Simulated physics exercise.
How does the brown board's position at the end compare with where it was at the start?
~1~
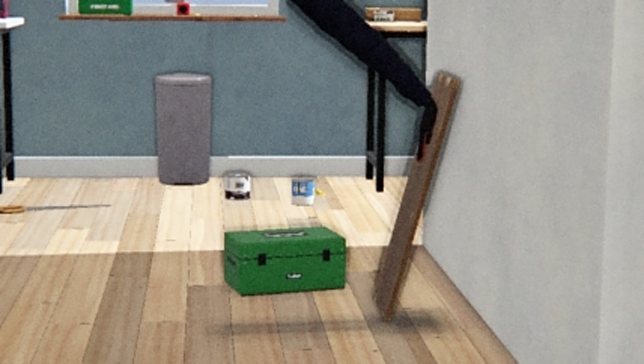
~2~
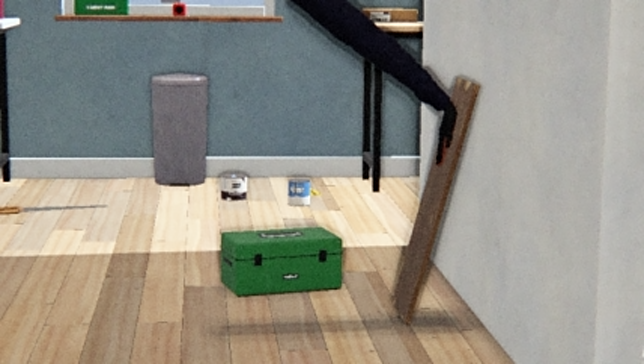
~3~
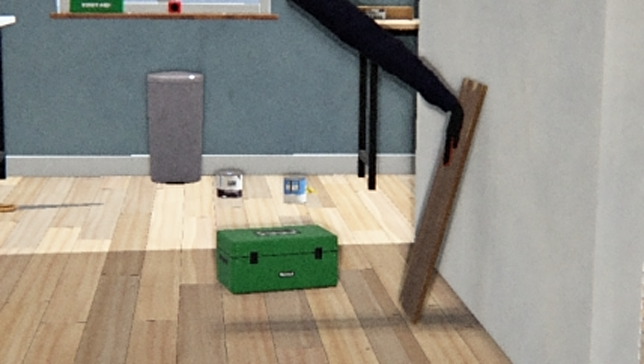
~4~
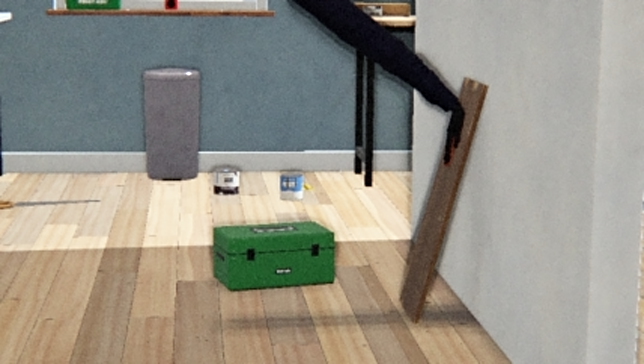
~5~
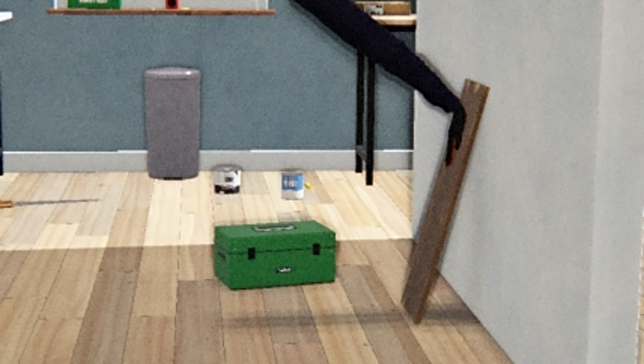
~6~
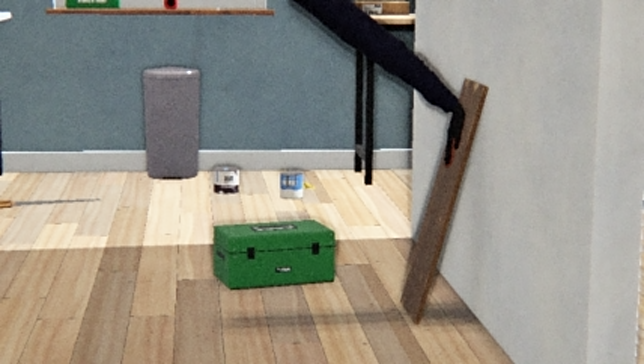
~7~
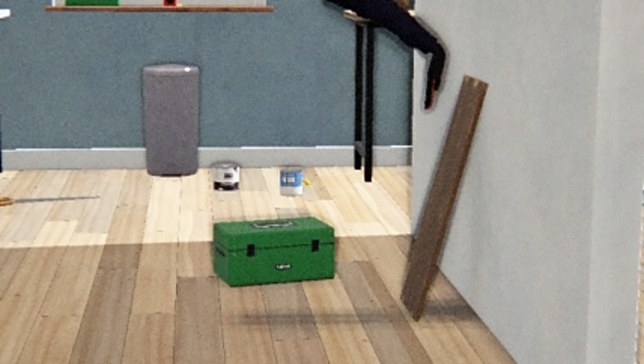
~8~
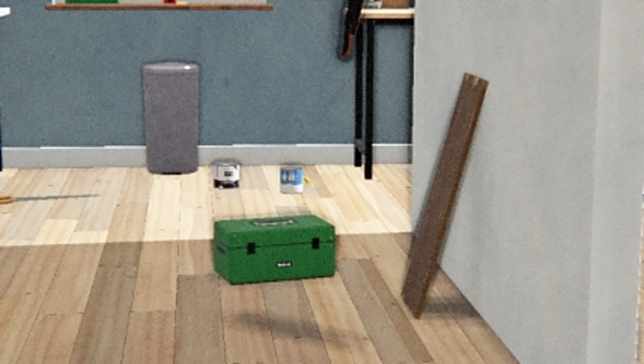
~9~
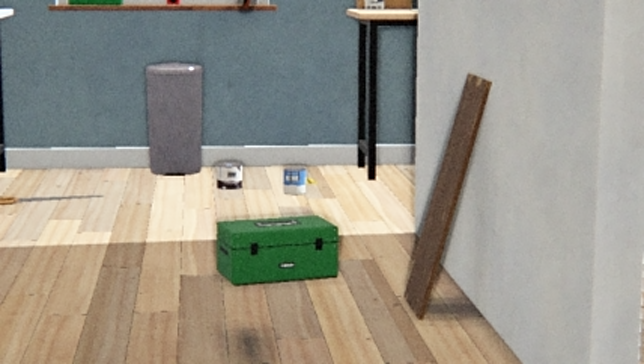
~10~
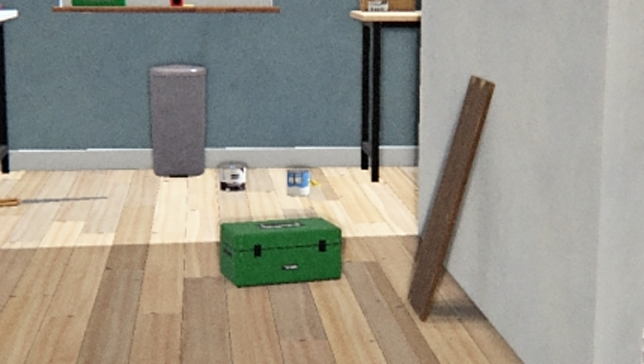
The brown board ends up a little further to the right than where it began, leaning against the pale wall and slightly farther from the green toolbox.
